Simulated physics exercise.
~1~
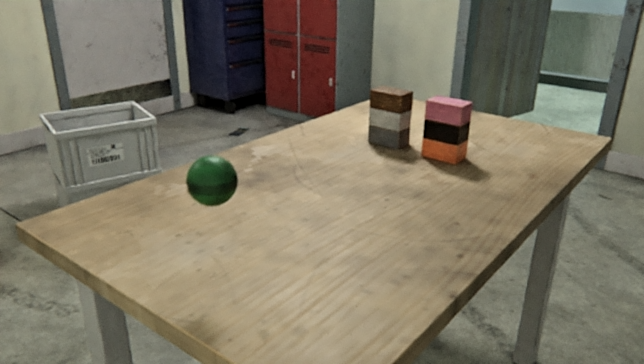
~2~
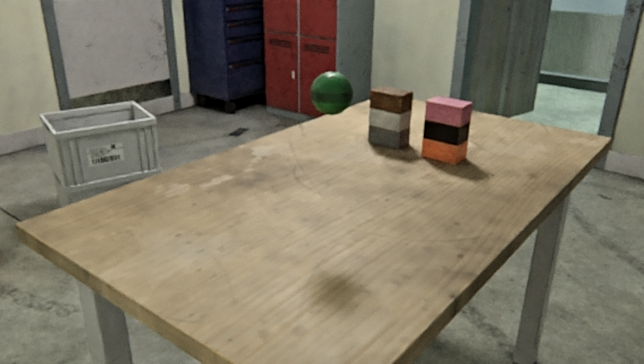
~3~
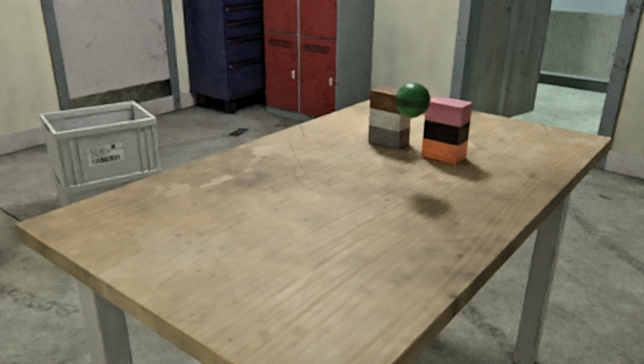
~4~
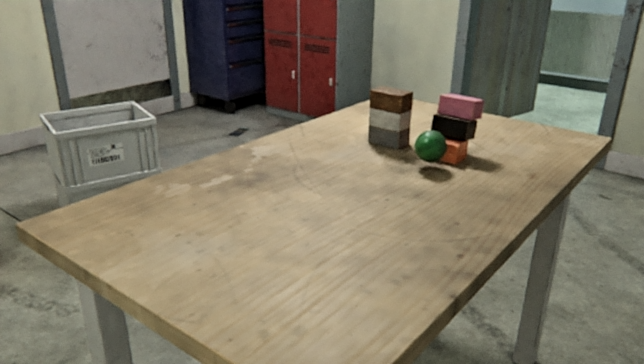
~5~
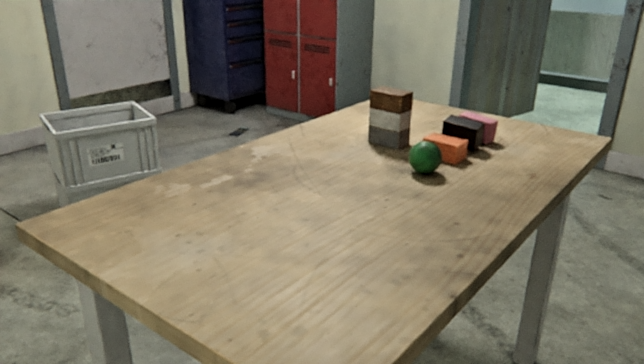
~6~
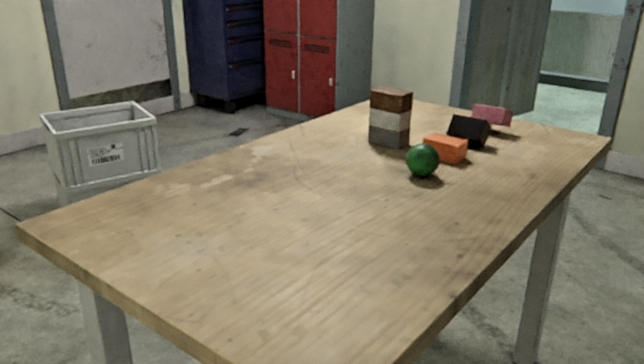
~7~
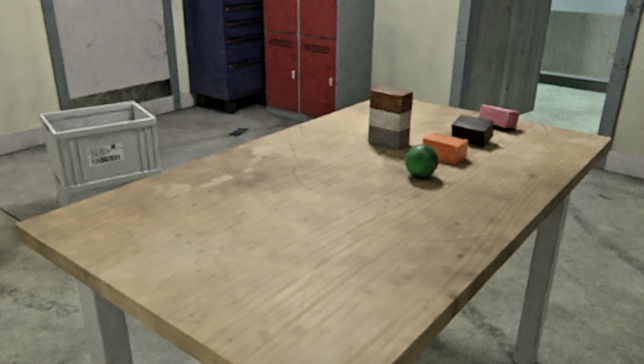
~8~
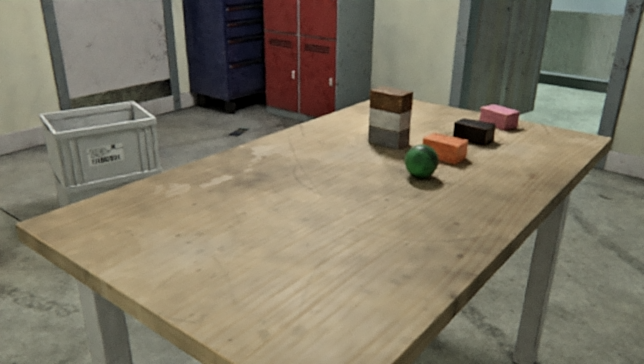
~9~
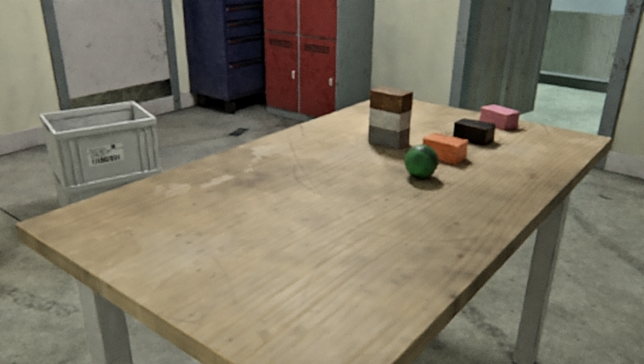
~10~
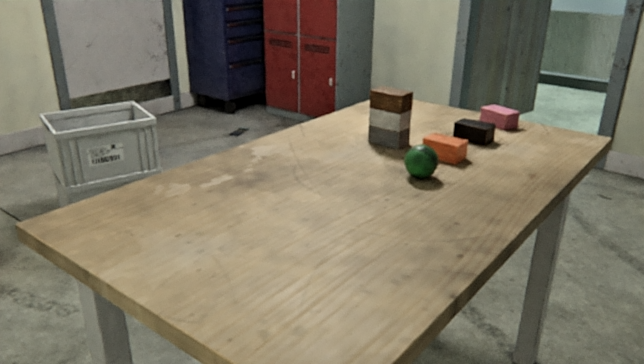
A green ball flew rightward over a wooden table and struck the right-hand stack, toppling its pink and black blocks behind the orange one, which stayed put. The ball settled in front, while the brown, white and grey stack remained standing.
